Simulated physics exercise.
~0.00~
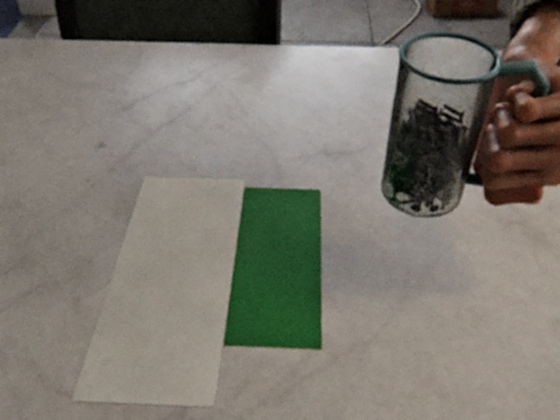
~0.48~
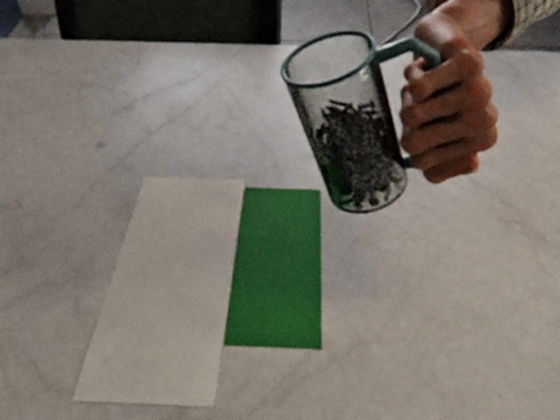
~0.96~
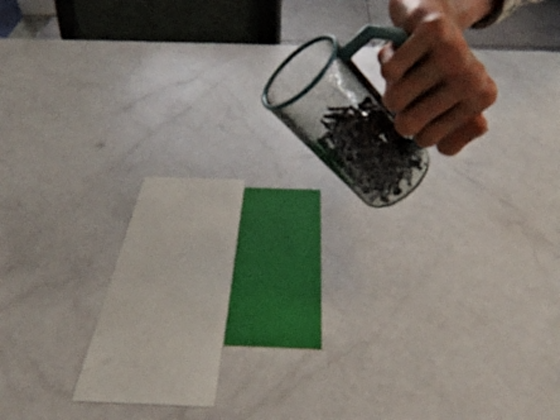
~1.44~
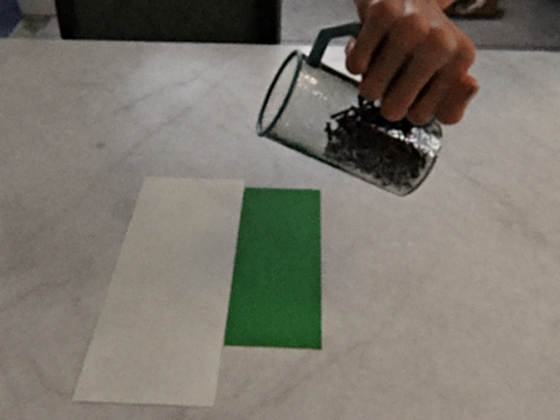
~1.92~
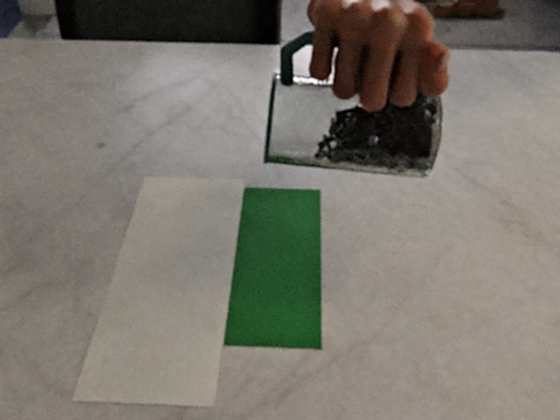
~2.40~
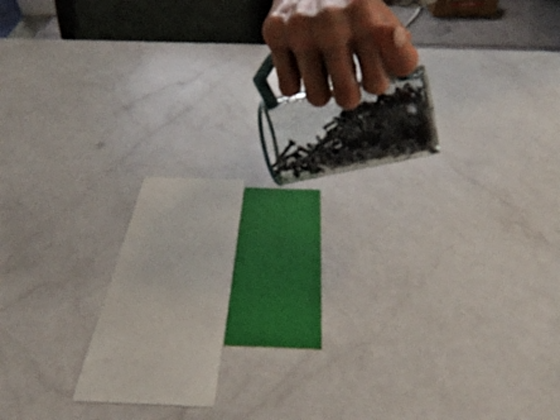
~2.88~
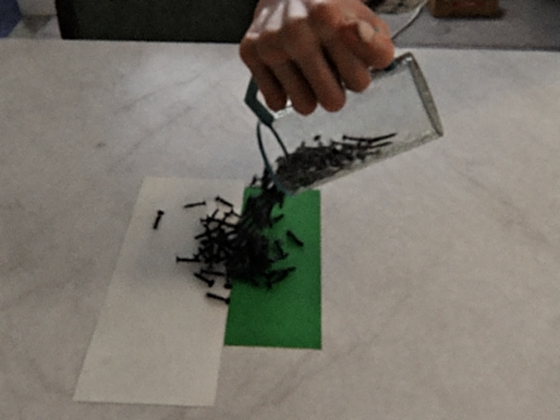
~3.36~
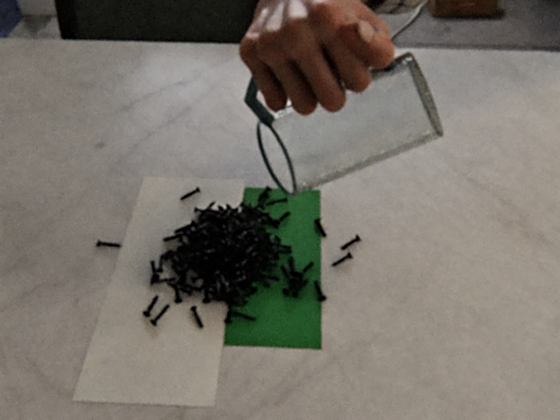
A hand holding a clear mug of black screws moved left over a marble-patterned table and tipped it until the screws poured out, leaving the mug empty and a pile across the white and green sheets, with a few strays on the bare table.
